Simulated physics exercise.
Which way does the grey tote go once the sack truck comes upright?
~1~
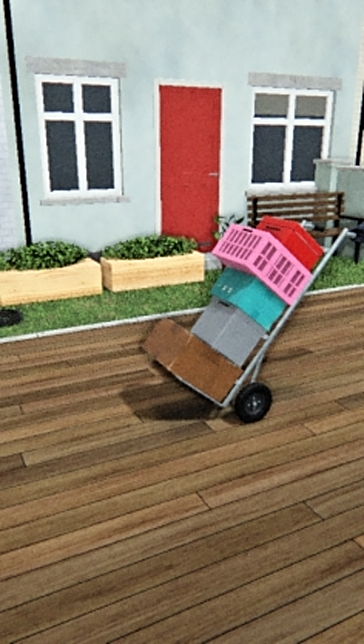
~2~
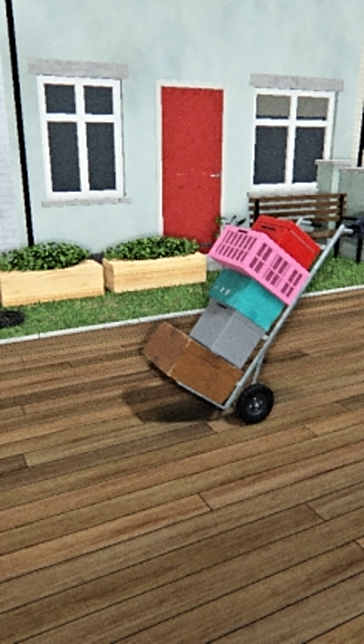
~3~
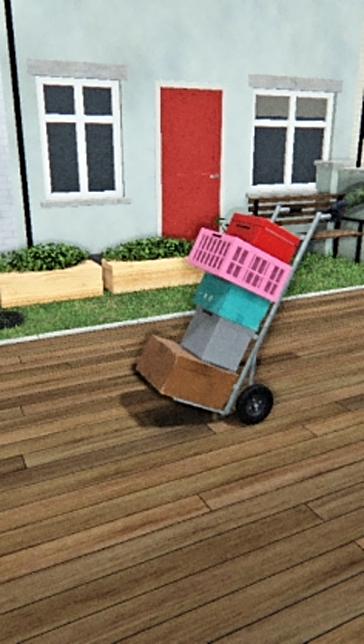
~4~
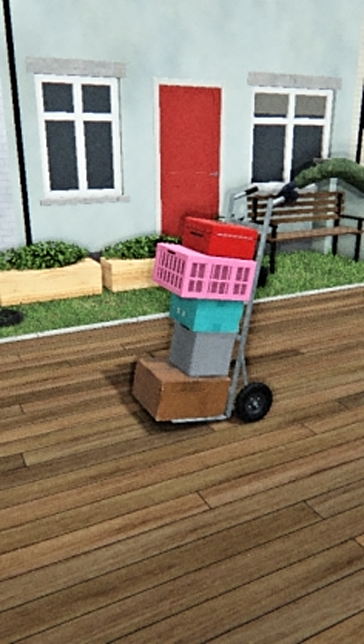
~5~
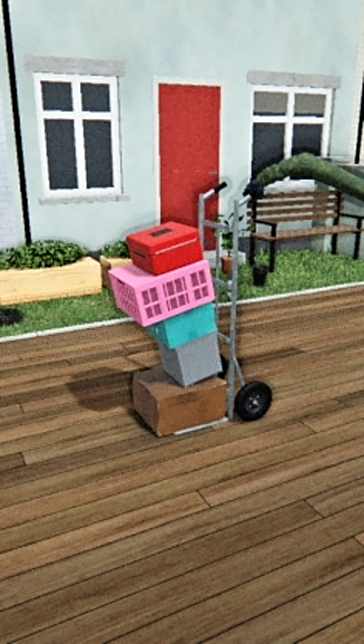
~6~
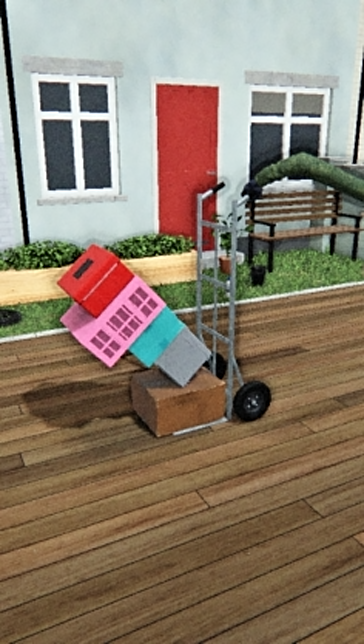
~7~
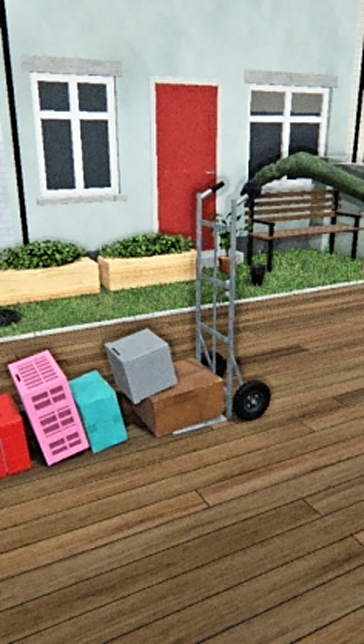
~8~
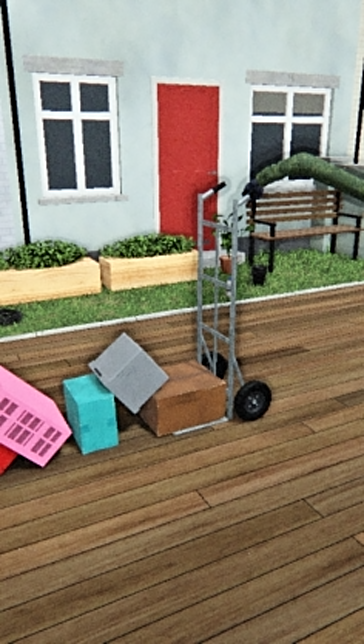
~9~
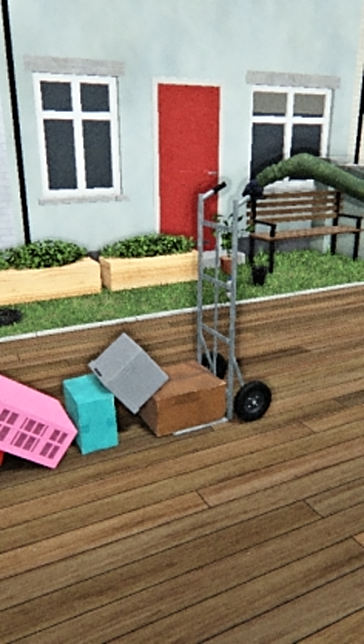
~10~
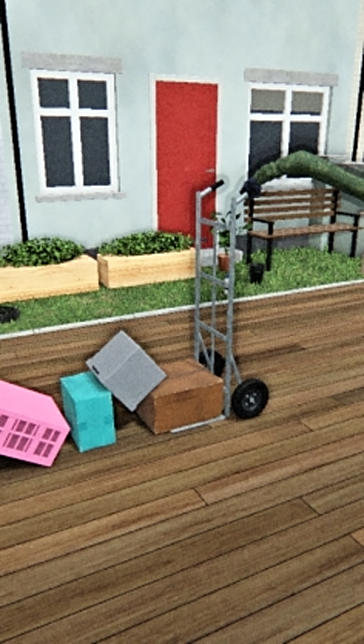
The grey tote moves to the left, tipping over and coming to rest against the brown parcel.
